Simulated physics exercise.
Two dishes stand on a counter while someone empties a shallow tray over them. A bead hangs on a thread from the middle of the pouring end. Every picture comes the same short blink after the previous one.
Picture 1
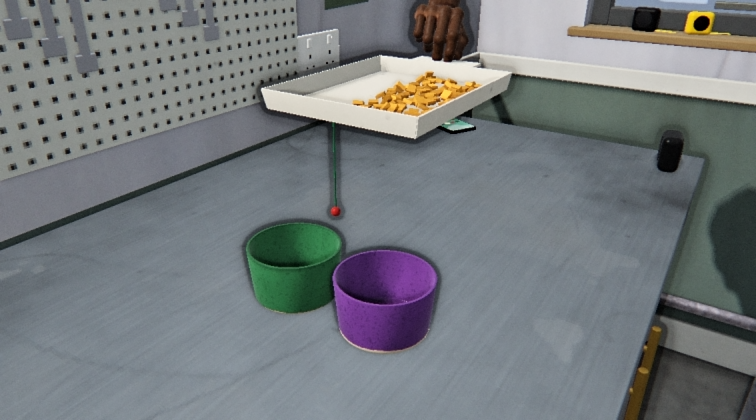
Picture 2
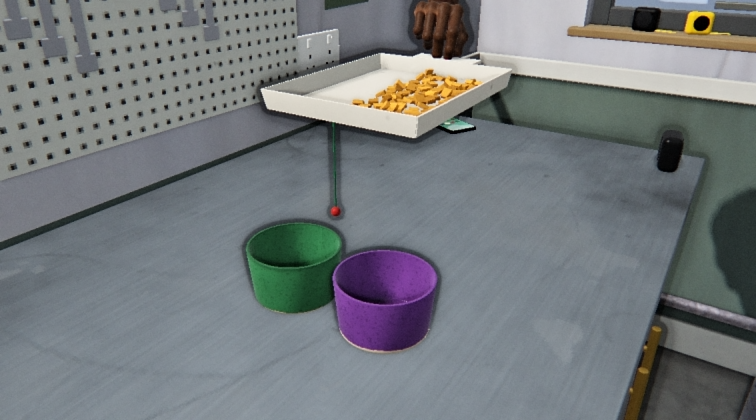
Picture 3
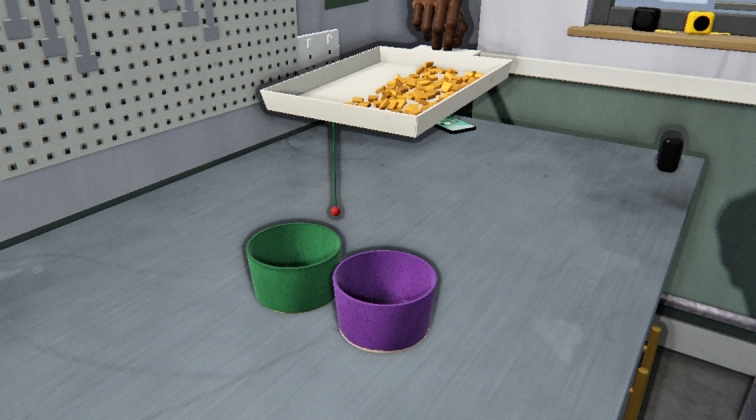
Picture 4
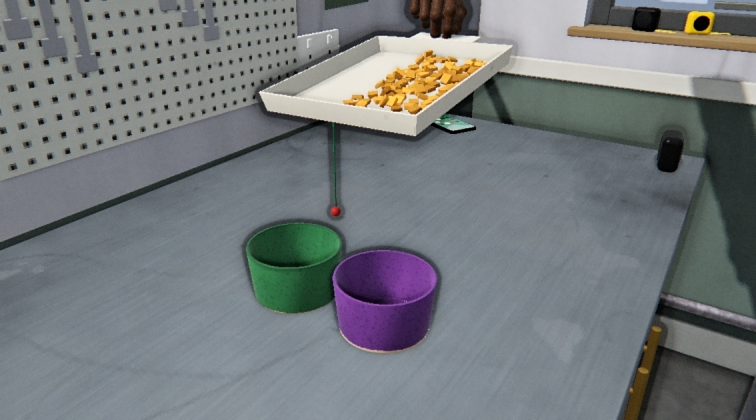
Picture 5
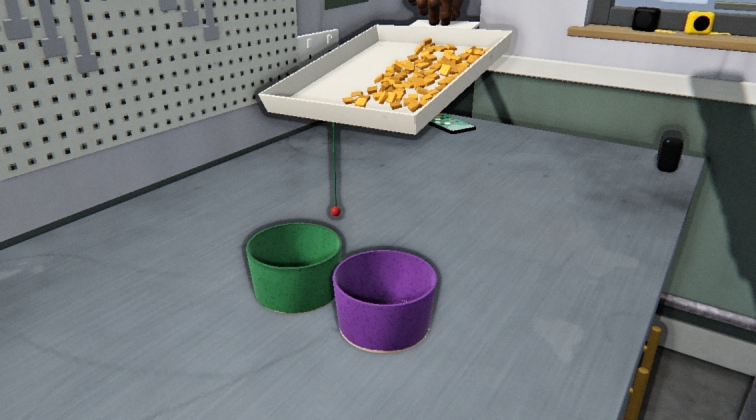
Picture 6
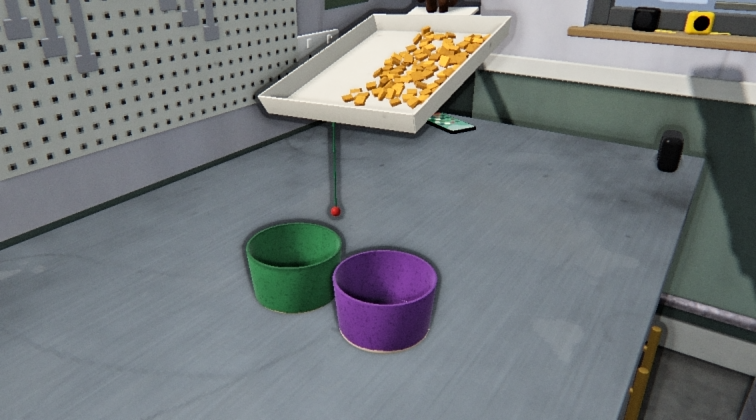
Workshop counter with a green and a purple dish standing below a white tray of small crackers, a dark hand gradually tilting it.
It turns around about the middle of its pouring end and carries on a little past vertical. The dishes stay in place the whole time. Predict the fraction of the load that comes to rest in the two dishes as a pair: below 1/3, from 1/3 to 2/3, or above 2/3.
From 1/3 to 2/3.
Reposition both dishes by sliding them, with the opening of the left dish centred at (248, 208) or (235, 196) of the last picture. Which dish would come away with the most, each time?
Tries in order: The one to the right, the one to the right.
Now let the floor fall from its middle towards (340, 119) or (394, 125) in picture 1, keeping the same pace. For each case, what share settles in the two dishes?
Well, 70 percent for one and then 20 percent for the other.
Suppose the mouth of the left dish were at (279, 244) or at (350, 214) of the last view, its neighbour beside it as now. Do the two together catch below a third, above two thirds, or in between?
Position 1 - the middle third; position 2 - under a third.
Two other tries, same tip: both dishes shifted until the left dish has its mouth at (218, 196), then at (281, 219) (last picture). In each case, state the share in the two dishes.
First placement: Some 50 %; second placement: Some 60 %.
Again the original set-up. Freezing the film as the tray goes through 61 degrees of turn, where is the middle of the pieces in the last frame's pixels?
Roughly (330, 102).
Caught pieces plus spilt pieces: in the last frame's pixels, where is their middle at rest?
Near (288, 280), more or less.
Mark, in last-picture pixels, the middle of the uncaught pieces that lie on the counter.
Its middle is at roughly (262, 264).
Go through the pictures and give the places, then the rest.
Corners of the pouring end near (266, 88) and (416, 116), level; middle of the load near (425, 96), small crackers; left dish near (264, 284); right dish near (356, 322); bead on its thread near (336, 212), in the first frame.
Corners of the pouring end near (266, 89) and (416, 115), level; middle of the load near (425, 95), in the second frame.
Corners of the pouring end near (265, 90) and (415, 115), tipped barely, lowest at the left corner; middle of the load near (425, 89), in the third frame.
Corners of the pouring end near (264, 91) and (414, 114), tipped a little, lowest at the left corner; middle of the load near (425, 81), in the fourth frame.
Corners of the pouring end near (264, 93) and (413, 113), tipped a little, lowest at the left corner; middle of the load near (424, 73), in the fifth frame.
Corners of the pouring end near (263, 95) and (412, 112), tipped clearly, lowest at the left corner; middle of the load near (423, 65); left dish near (264, 284); right dish near (356, 322), in the sixth frame.
Shortly afterwards, tray tipped steeply; all but a few on the tray; only a few in the air.
Next, tray tipped past a quarter turn; the bulk on the tray; a little in the left dish; a little outside both.
Some moments later, tray tipped past a quarter turn; only a few in the right dish; near half in the left dish; near half outside both.
In the end, tray tipped past a quarter turn; only a few in the right dish; near half in the left dish; near half outside both.
